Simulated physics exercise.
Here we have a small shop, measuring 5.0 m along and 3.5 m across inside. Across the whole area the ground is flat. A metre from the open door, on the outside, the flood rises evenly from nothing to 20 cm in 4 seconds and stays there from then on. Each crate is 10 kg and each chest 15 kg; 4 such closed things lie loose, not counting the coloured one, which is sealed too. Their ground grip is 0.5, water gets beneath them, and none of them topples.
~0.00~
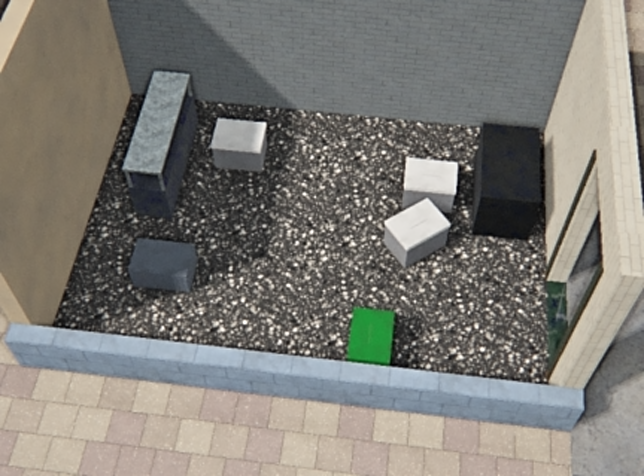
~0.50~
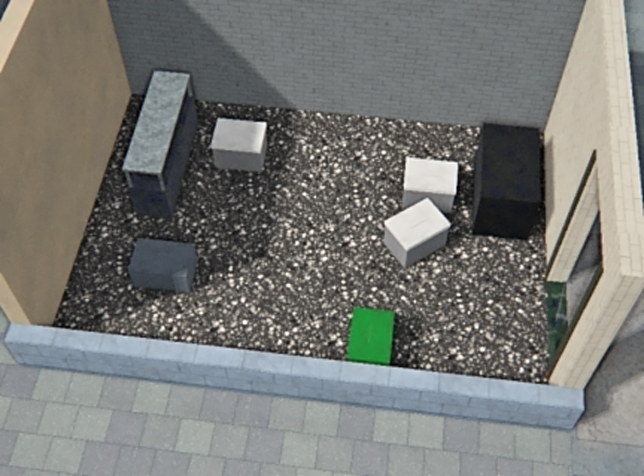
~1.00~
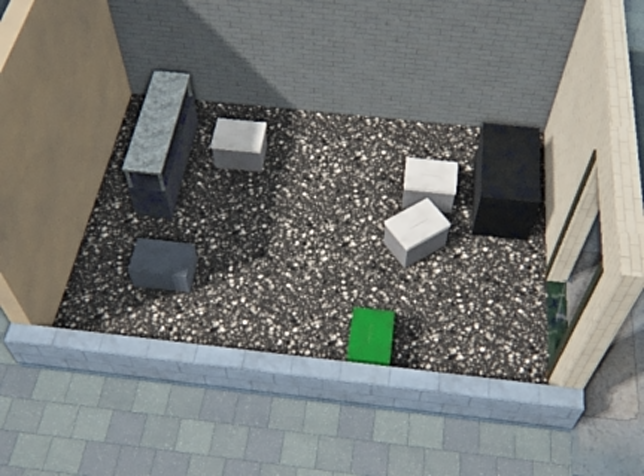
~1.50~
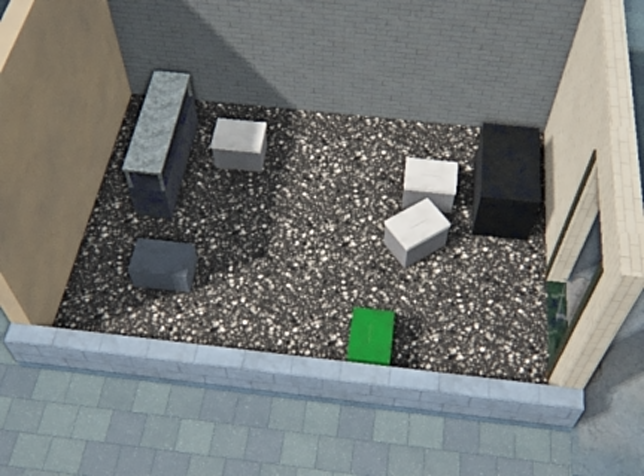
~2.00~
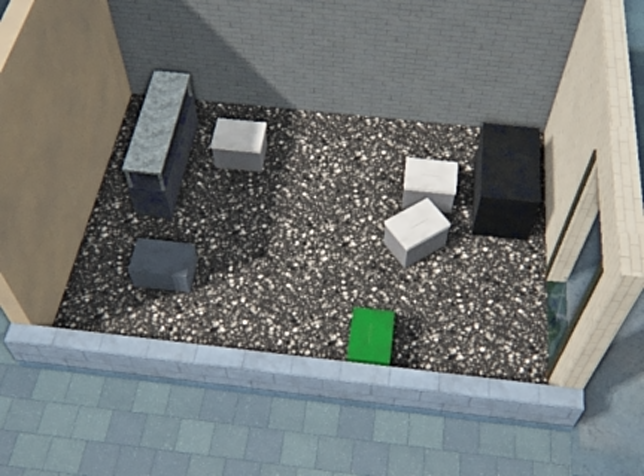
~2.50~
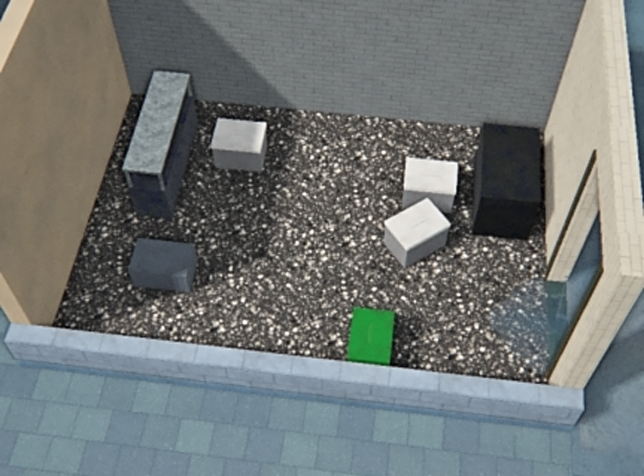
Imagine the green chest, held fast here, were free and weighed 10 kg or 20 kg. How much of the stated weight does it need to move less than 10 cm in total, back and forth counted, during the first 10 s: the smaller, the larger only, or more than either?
Going by the pictures, it is pinned by neither mass.
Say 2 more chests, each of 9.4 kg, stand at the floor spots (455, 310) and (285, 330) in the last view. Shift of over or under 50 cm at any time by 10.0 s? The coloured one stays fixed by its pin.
Note, in sequence: Exceeded, not exceeded.
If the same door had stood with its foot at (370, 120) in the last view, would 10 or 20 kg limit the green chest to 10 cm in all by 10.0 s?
Moved there, neither choice works.
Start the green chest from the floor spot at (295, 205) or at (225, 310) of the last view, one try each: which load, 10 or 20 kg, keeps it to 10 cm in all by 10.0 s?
Well, first the light mass is sufficient, and next neither mass is sufficient.
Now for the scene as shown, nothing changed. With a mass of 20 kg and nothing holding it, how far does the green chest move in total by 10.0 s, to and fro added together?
It covers some 150 cm altogether.
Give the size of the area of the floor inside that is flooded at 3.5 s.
Somewhere around 2.5 m2, roughly.
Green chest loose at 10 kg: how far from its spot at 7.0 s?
300 cm.
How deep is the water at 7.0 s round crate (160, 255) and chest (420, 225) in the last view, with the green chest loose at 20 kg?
Depth approx. 3 cm / 4 cm.
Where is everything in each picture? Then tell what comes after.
In the first frame, the green chest at (371, 335), on the bottom; water covers 0.0 m2; 0 of 5 have shifted.
In the second frame, the green chest at (371, 335) rests on the ground; 0.0 m2 under water; 0 of 5 have shifted.
In the third frame, the green chest at (371, 335) rests on the ground; water covers 0.0 m2; 0 of 5 have shifted.
In the fourth frame, the green chest at (371, 335), on the bottom; 0.0 m2 under water; 0 of 5 have shifted.
In the fifth frame, the green chest at (371, 335) rests on the ground; water covers 0.0 m2; 0 of 5 have shifted.
In the sixth frame, the green chest at (371, 335), on the bottom; water covers 0.4 m2; 0 of 5 have shifted.
After 3.5 s the green chest would be 0 cm from its start with 10 kg and 0 cm from its start with 20 kg; 1 cm of water round it then.
After 4.5 s the green chest would be 21 cm from its start with 10 kg and 3 cm from its start with 20 kg; 6 cm of water round it then.
After 7.0 s the green chest would be 280 cm from its start with 10 kg and 89 cm from its start with 20 kg; 5 cm of water round it then.
After 10.0 s the green chest would be 307 cm from its start with 10 kg and 172 cm from its start with 20 kg; 8 cm of water round it then.
